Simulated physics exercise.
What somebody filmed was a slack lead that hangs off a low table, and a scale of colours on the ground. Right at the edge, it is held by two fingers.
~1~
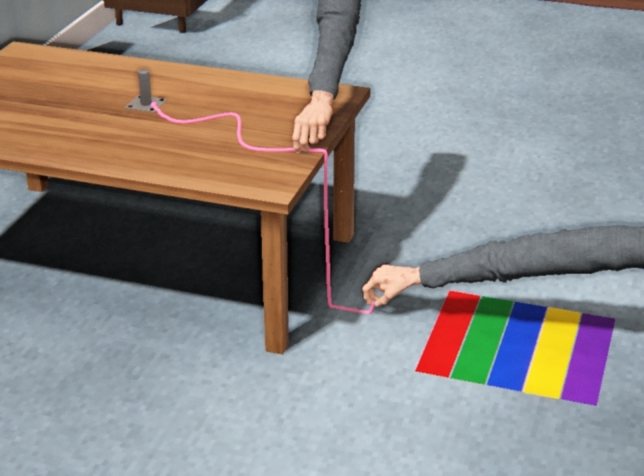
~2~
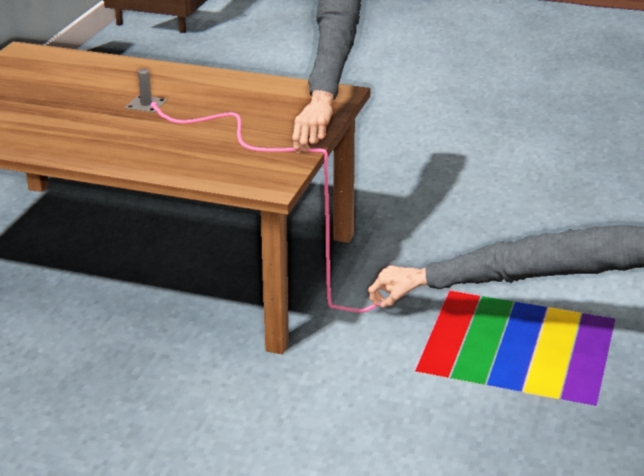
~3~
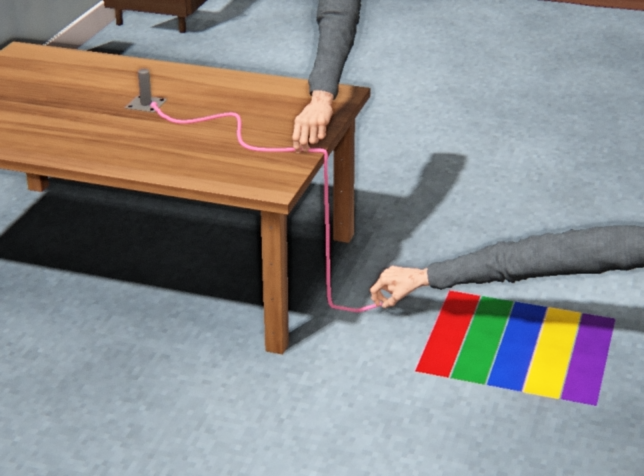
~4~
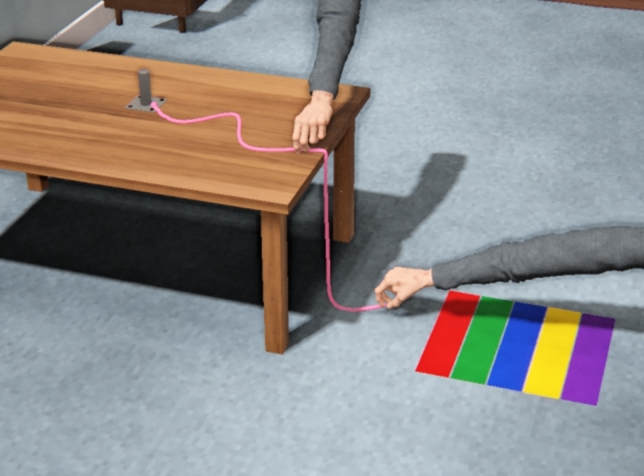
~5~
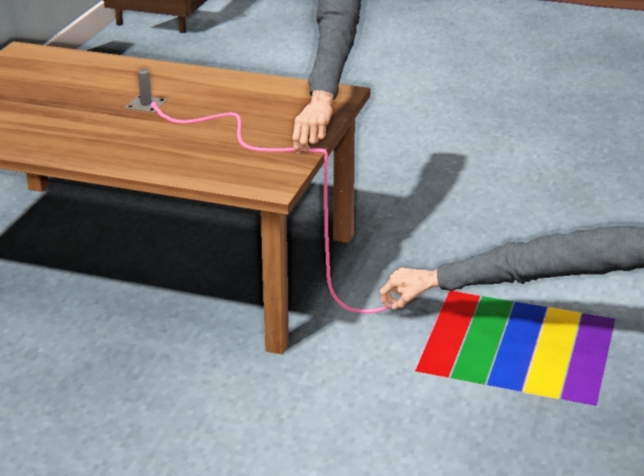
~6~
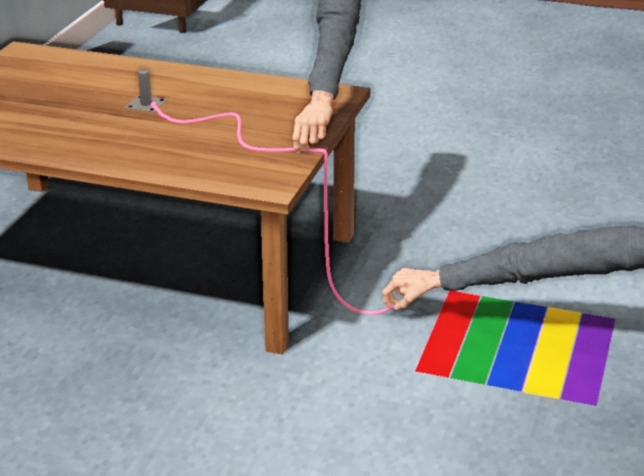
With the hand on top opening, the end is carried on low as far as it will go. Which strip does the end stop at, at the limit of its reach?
It stops at the yellow strip.
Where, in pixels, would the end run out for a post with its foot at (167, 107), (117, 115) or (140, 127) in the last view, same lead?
Approximate pixels in order: (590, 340), (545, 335), (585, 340).
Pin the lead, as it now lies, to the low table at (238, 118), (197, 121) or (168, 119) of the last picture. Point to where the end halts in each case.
First try around (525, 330), second around (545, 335), third around (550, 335).
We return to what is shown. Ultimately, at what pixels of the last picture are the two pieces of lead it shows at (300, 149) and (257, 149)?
End points: Roughly (355, 174); roughly (321, 147).
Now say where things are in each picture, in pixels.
In the first frame, end (374, 303); red (438, 359); green (473, 365); blue (509, 372); yellow (546, 379); purple (583, 386).
In the second frame, end (380, 304); lead through (167, 117) (237, 116) (248, 147) (325, 157) (327, 228) (329, 291).
In the third frame, end (381, 304).
In the fourth frame, end (386, 305); lead through (167, 117) (237, 116) (248, 147) (325, 157) (327, 228) (329, 291).
In the fifth frame, end (391, 306).
In the sixth frame, end (393, 306); lead through (167, 117) (237, 116) (248, 147) (325, 157) (326, 228) (335, 291).
Soon after, end near (487, 322); over green.
Then, end near (533, 331); over blue.
At full stretch, end near (561, 336); over yellow. Over yellow.
